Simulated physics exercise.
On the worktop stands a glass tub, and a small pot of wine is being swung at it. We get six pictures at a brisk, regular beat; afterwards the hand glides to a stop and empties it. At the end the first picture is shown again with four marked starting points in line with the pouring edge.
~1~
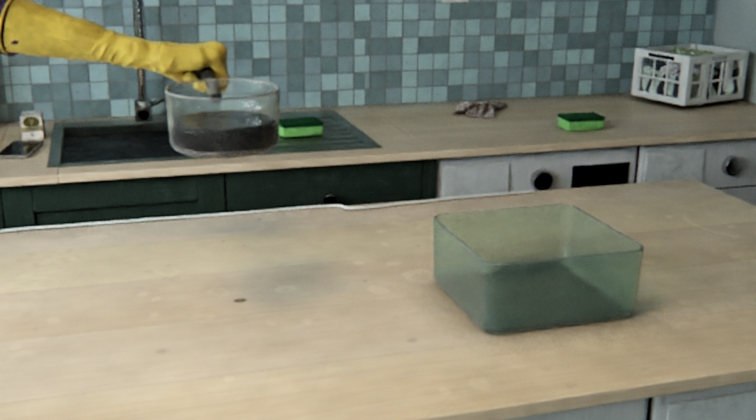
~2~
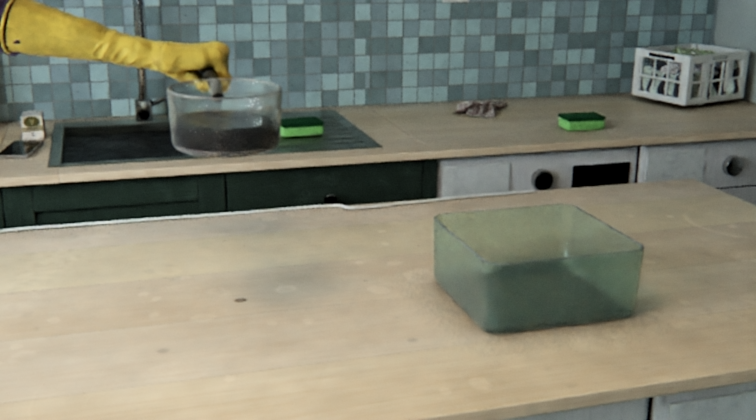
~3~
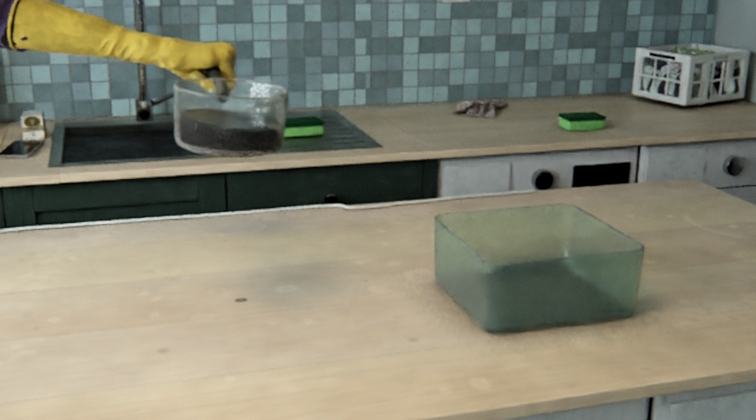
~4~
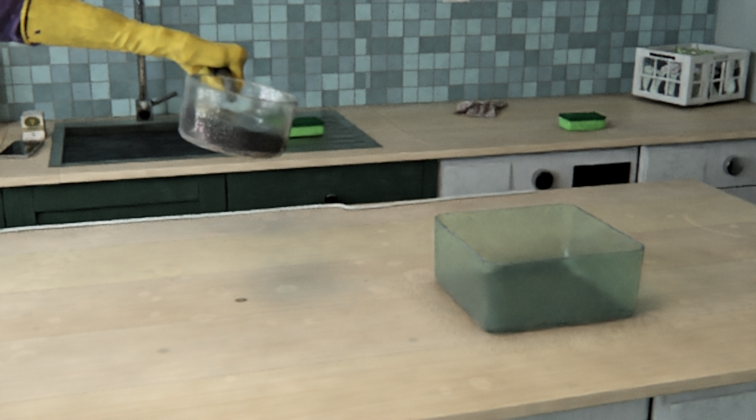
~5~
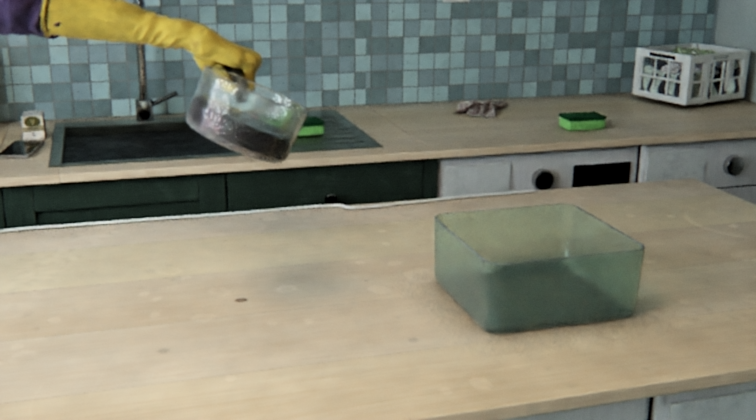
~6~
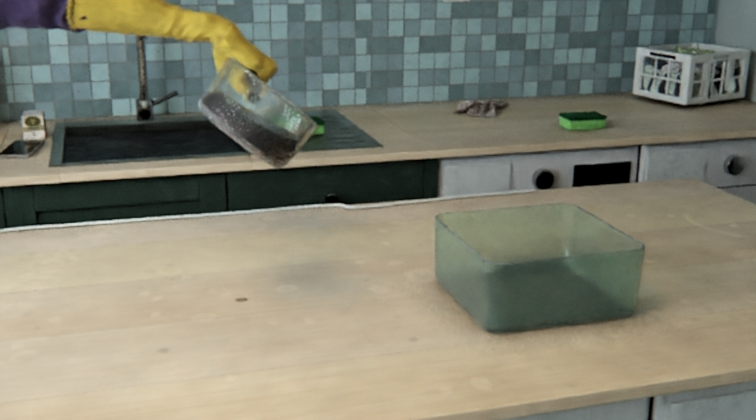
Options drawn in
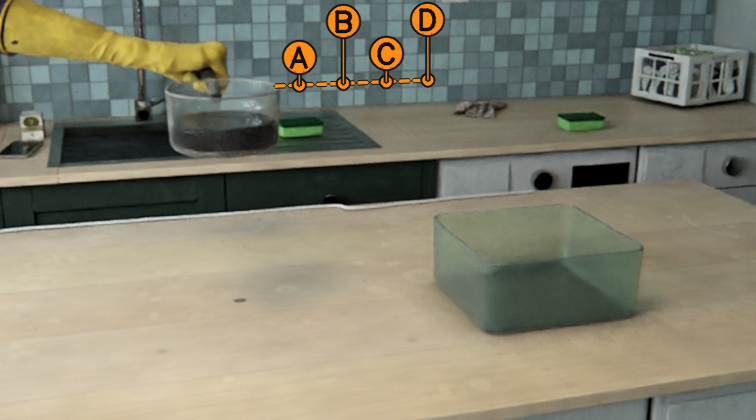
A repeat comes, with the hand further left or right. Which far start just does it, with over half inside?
It is B.
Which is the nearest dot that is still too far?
The answer is A.
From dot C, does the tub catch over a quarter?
Yes.
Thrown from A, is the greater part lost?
Yes, that goes wrong.
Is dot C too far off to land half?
No.
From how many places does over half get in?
Three.
On the marked copy, A at (299, 85); B at (343, 83); C at (386, 81); D at (427, 80).
With A, about 7 % lands in the tub, 91 % falls short.
With B, about 73 % lands in the tub, 8 % falls short and 20 % goes beside or beyond.
With C, about 73 % lands in the tub, 3 % falls short and 24 % goes beside or beyond.
With D, about 78 % lands in the tub, 10 % falls short and 12 % goes beside or beyond.
